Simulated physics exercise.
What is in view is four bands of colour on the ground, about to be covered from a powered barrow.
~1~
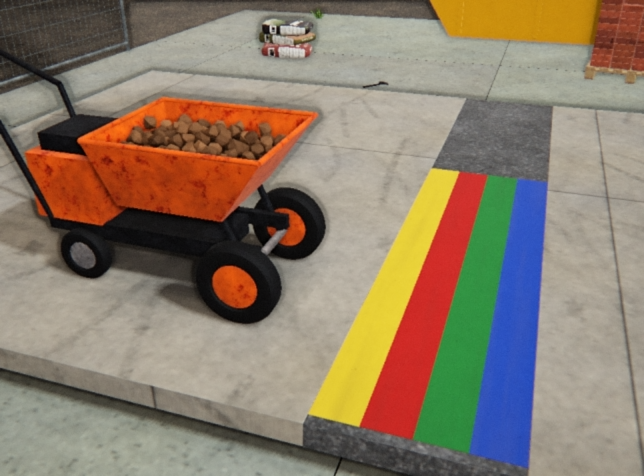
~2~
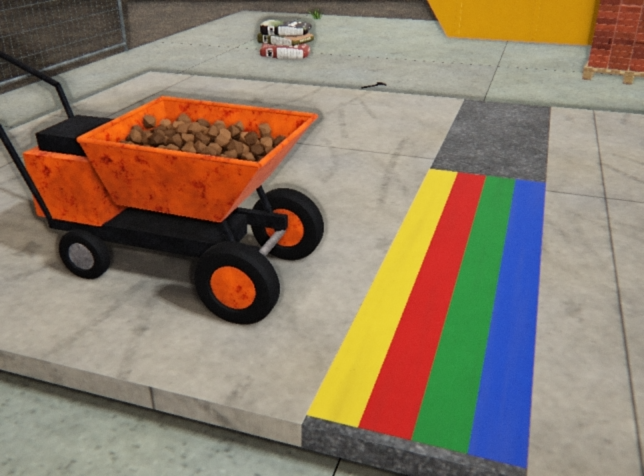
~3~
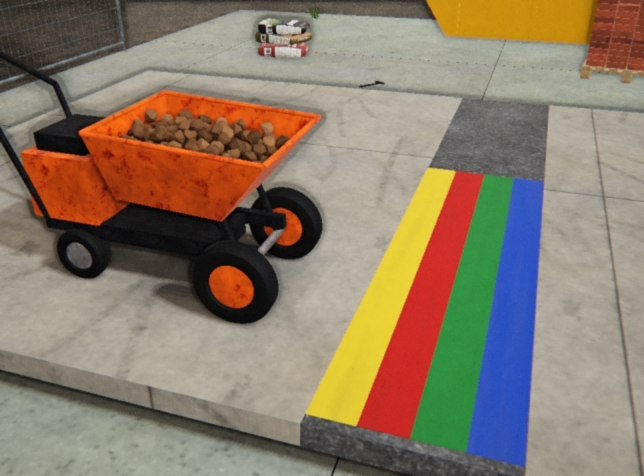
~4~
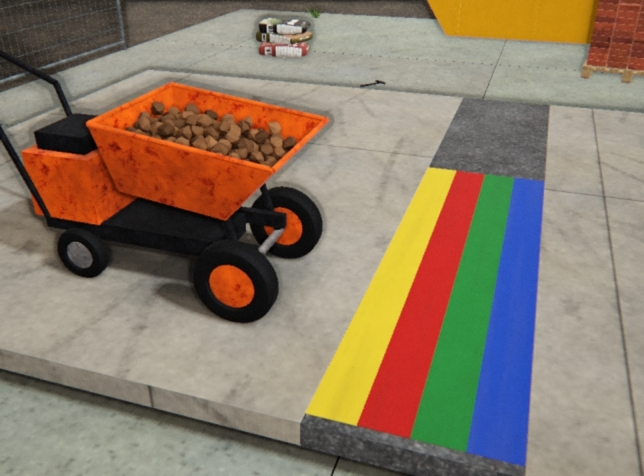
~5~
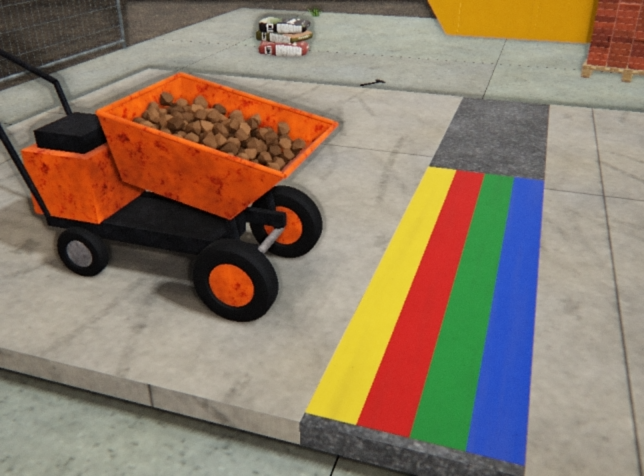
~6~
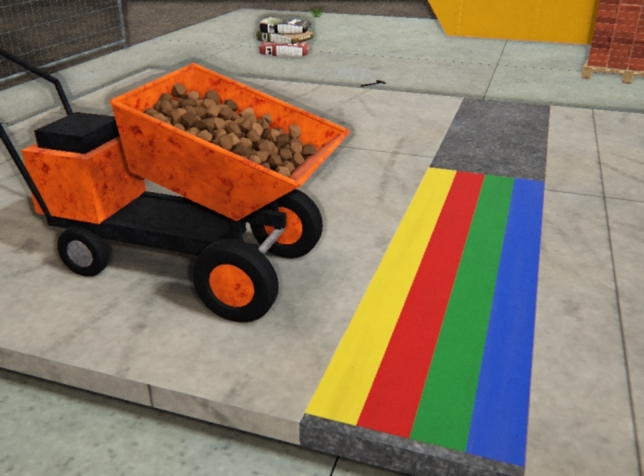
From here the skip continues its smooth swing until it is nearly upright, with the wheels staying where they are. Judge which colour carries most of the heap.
The colour carrying most is red.
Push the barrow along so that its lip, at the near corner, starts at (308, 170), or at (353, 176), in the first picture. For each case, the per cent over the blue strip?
About 20 percent the first time, about 40 percent the second.
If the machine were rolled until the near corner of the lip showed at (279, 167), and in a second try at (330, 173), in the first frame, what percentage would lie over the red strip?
The first gives 30 %, the second 10 %.
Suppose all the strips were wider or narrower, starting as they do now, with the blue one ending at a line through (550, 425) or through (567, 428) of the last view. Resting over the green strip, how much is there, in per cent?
About 20 per cent first, then about 20 per cent.
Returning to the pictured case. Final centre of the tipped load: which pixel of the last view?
Last view, centre at rest - approx. (432, 307).
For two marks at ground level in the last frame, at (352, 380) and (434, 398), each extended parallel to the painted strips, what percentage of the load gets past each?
In order: 80 per cent, then 30 per cent.
Shortly afterwards, skip tipped steeply; the whole lot in the skip.
Next, skip tipped steeply; the bulk in the skip; only a few over the yellow strip; a little over the red strip; only a few over the green strip; only a few falling.
Some moments later, skip tipped right over; near a quarter in the skip; a little over the yellow strip; near a third over the red strip; near a quarter over the green strip; a little over the blue strip; a little off the paint.
In the end, skip tipped right over; a little in the skip; near a quarter over the yellow strip; near a third over the red strip; near a quarter over the green strip; a little over the blue strip; a little off the paint.
